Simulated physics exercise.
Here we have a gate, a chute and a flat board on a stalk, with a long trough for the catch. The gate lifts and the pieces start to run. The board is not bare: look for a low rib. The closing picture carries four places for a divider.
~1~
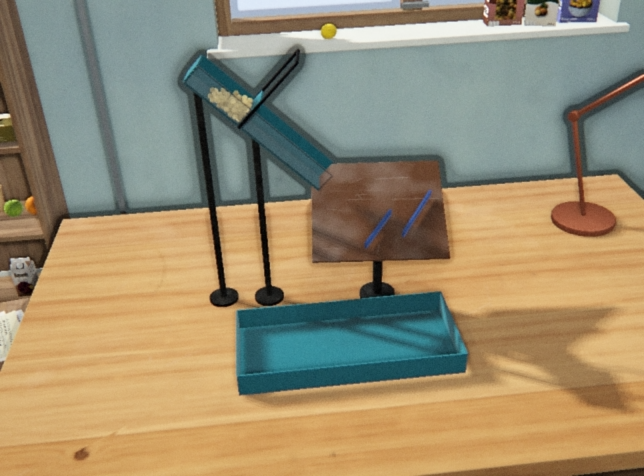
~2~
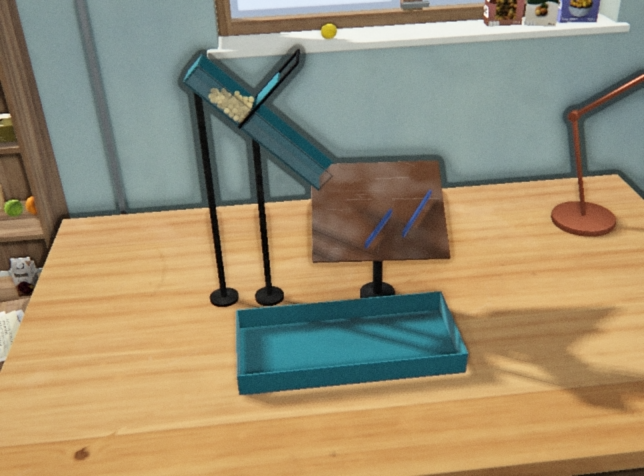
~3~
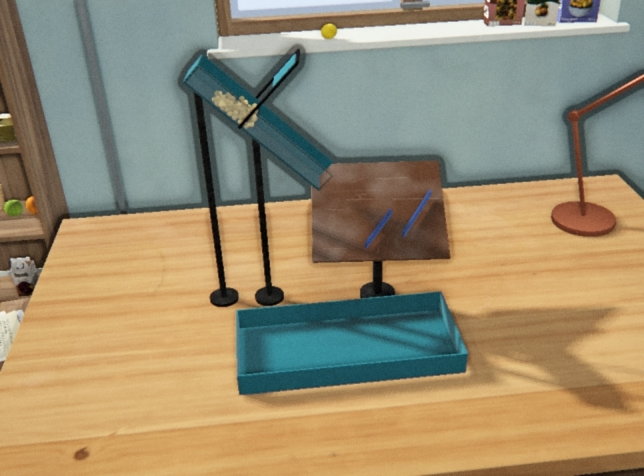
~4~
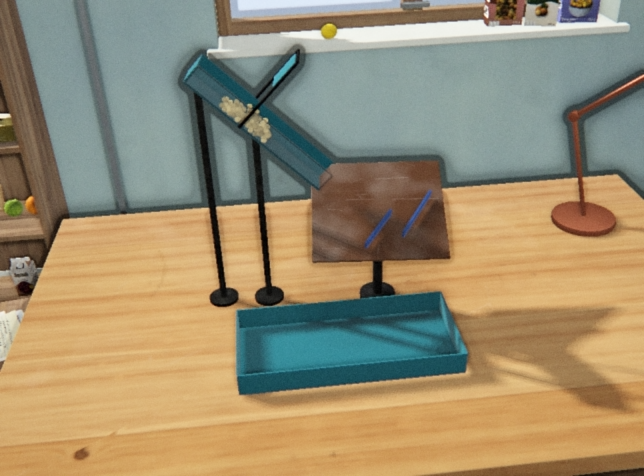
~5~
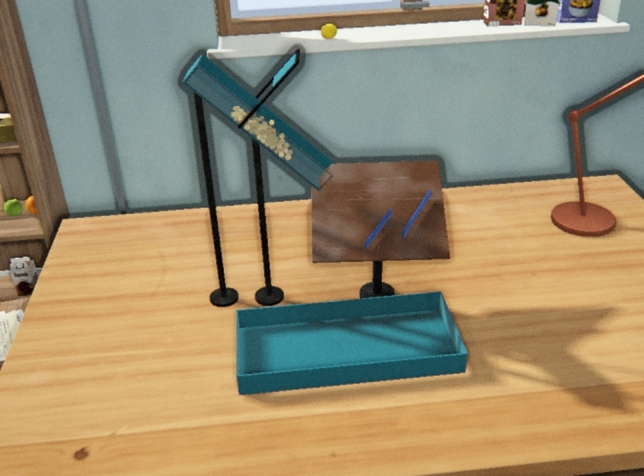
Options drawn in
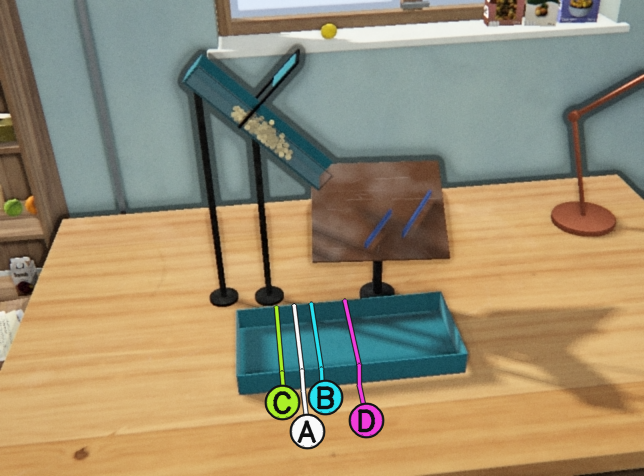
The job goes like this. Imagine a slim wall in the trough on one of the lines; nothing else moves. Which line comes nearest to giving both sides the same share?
The best line is D.
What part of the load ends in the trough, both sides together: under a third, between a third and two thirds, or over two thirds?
Over two thirds.
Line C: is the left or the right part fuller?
The right side.
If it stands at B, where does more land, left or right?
Right.
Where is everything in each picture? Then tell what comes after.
In the first picture, load behind the gate at (233, 104), soya beans; lip of the chute at (319, 183), sloping fairly steeply.
In the second picture, middle of the board at (378, 209), tilted fairly steeply; middle of its low edge at (381, 260); of its high edge at (375, 162).
In the third picture, front corners of the trough at (237, 376) and (467, 353), empty; front of the load at (255, 118).
In the fourth picture, middle of the load at (252, 120); its front at (269, 135), about a third of the way to the lip; rib from (391, 209) to (366, 243); rib from (431, 190) to (404, 232).
In the fifth picture, middle of the load at (264, 129); its front at (290, 152), about two thirds of the way to the lip.
On the marked copy, line A crosses the front rim at (301, 370); line B crosses the front rim at (321, 368); line C crosses the front rim at (281, 371); line D crosses the front rim at (359, 364).
For line A, of what is caught, a stray few on the left of the divider, nearly all on the right.
For line B, of what is caught, a stray few on the left of the divider, nearly all on the right.
For line C, of what is caught, none on the left of the divider, all on the right.
For line D, of what is caught, about two thirds on the left of the divider, about a third on the right.
